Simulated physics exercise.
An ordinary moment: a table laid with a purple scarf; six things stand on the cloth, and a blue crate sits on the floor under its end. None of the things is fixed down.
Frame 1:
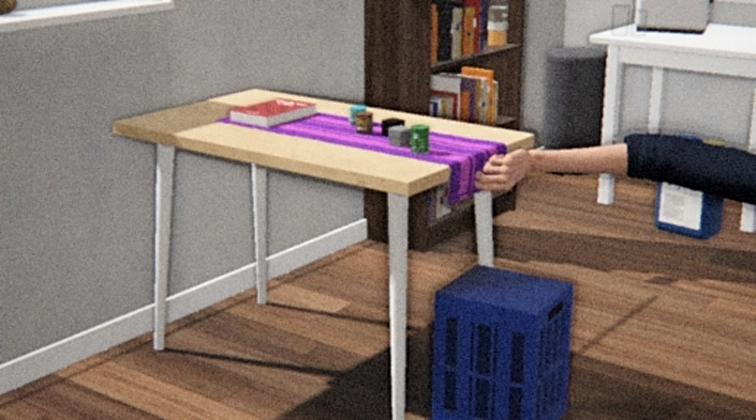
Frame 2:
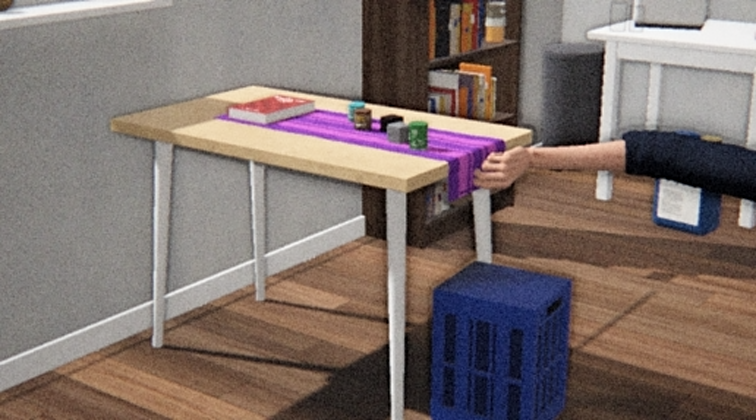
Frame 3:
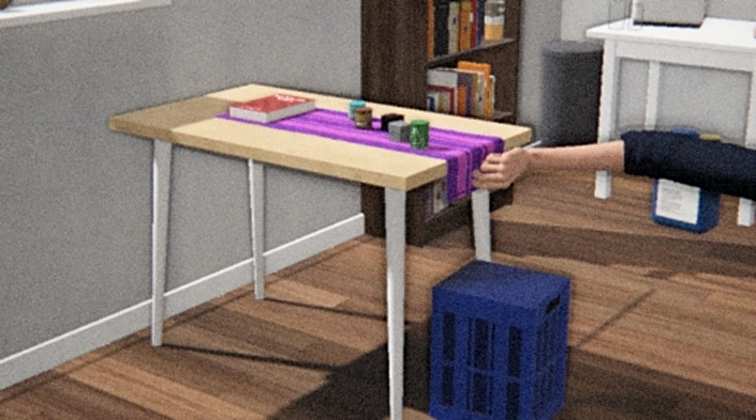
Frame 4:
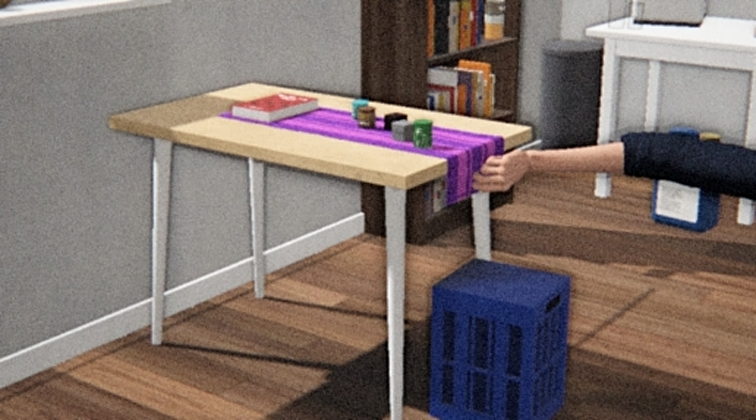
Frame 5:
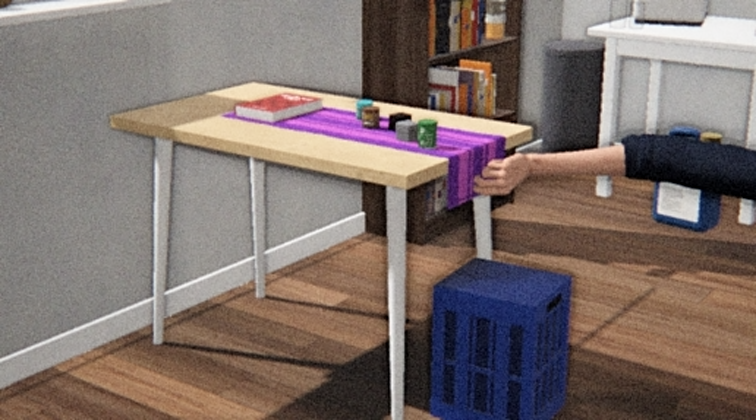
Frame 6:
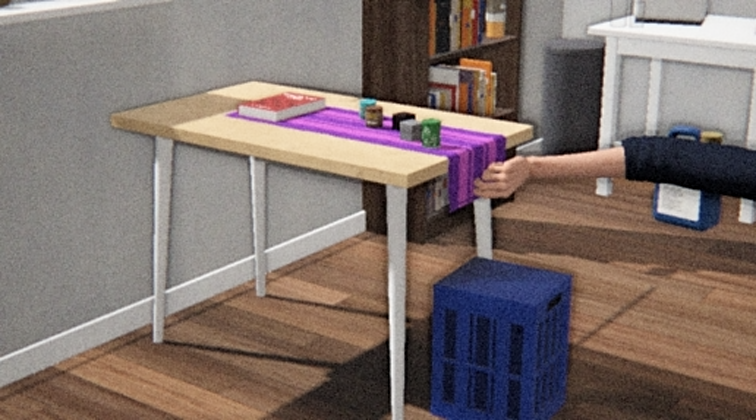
A hand slowly pulls the purple cloth slightly right, and the things on it shift along.
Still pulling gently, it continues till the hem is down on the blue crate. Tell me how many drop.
The count that drop is two.
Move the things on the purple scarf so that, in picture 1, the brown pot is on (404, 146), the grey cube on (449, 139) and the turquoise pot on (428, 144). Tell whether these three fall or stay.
The brown pot will end up off, the grey cube will end up off, the turquoise pot will end up off.
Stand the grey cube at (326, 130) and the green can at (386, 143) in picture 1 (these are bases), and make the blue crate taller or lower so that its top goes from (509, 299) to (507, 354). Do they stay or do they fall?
Grey cube: Safe; green can: Lost.
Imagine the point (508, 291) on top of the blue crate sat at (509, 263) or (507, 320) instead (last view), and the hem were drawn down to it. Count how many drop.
1 and 3.
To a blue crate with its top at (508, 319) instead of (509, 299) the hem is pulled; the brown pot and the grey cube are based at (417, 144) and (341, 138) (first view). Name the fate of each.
As for the brown pot, it leaves the top; as for the grey cube, it stays in place.
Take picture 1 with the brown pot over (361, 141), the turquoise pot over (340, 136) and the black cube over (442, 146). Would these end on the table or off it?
In the end the brown pot is still up there, the turquoise pot is still up there and the black cube is no longer up there.
A little later, hem near (477, 250); green can gone.
Next, hem on the crate; green can and grey cube gone.
When it is over, hem on the crate; green can and grey cube gone. It carries off two.
